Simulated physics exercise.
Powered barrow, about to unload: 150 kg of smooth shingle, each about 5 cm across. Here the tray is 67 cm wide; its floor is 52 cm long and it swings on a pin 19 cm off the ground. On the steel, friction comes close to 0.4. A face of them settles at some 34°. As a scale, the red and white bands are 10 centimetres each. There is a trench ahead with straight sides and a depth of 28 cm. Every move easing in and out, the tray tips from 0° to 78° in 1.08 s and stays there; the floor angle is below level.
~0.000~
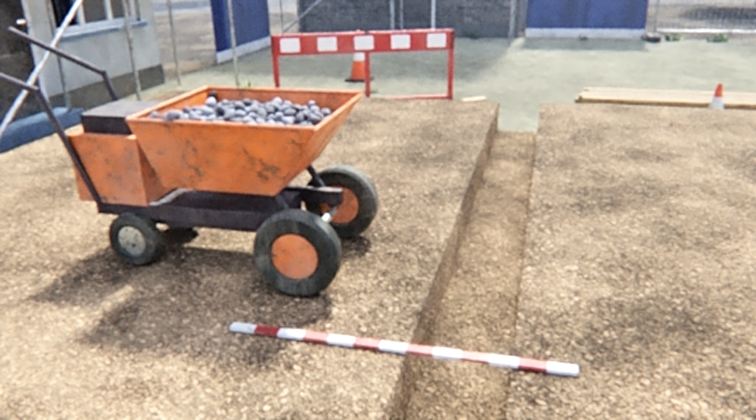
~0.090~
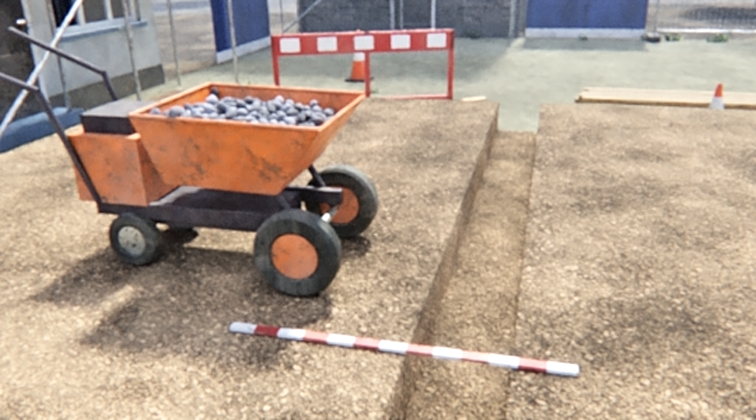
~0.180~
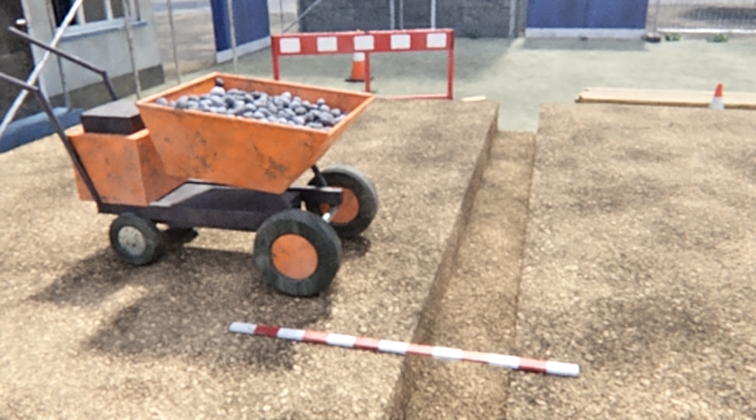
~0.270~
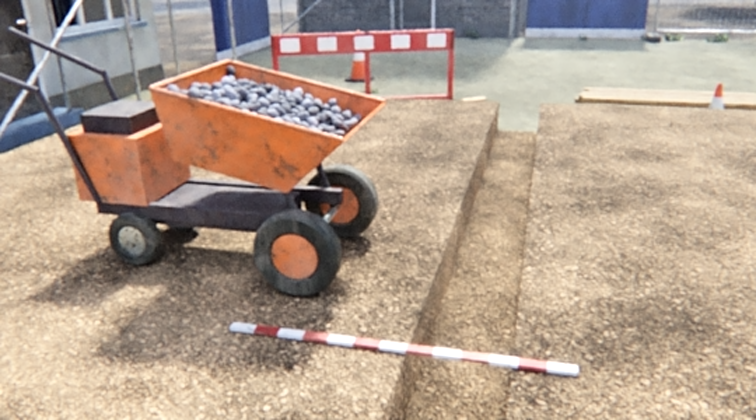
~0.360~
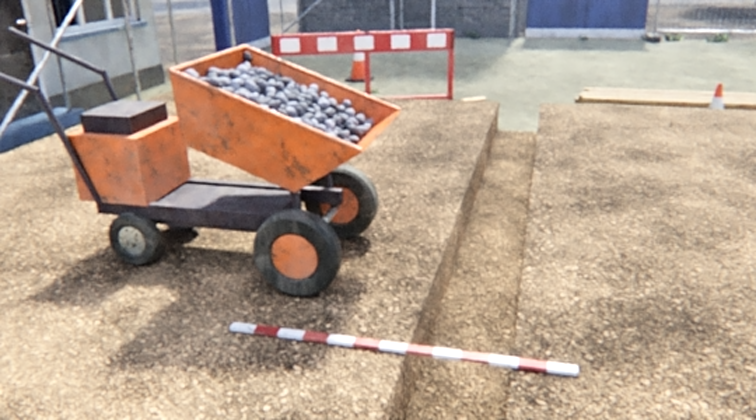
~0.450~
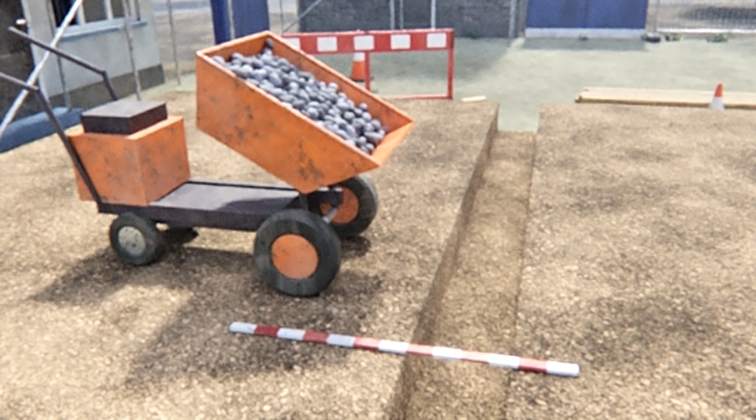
The orange tray of a wheeled barrow, heaped with rounded grey stones, starts level on gravelly ground beside a narrow trench. Its rear edge rises slowly, then more quickly, exposing the dark frame beneath. The tray ends steeply slanted down to the right, stones still inside, while the wheels stay put.
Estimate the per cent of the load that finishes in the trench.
Roughly 86 percent.
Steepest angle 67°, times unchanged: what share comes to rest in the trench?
In that case around 80 percent.
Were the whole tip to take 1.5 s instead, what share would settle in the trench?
Near 90 per cent.
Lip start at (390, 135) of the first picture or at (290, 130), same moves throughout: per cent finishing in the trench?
15 %, then 100 %.
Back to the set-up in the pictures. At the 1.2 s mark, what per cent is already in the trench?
By that moment, roughly 55 per cent of the load.
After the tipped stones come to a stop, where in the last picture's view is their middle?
Middle at around (488, 314), I'd say.
After 0.8 s the floor is at 66°; 100 % in the tray; the foremost stones are at (443, 220).
After 1.2 s the floor is at 78°; 37 % in the tray, 55 % in the trench, 8 % past the trench; the foremost stones are at (579, 273).
After 1.5 s the floor is at 78°; 8 % in the tray, 78 % in the trench, 14 % past the trench; the foremost stones are at (709, 288).
After 3.5 s the floor is at 78°; 0 % in the tray, 86 % in the trench, 14 % past the trench; the foremost stones are past the picture's edge.
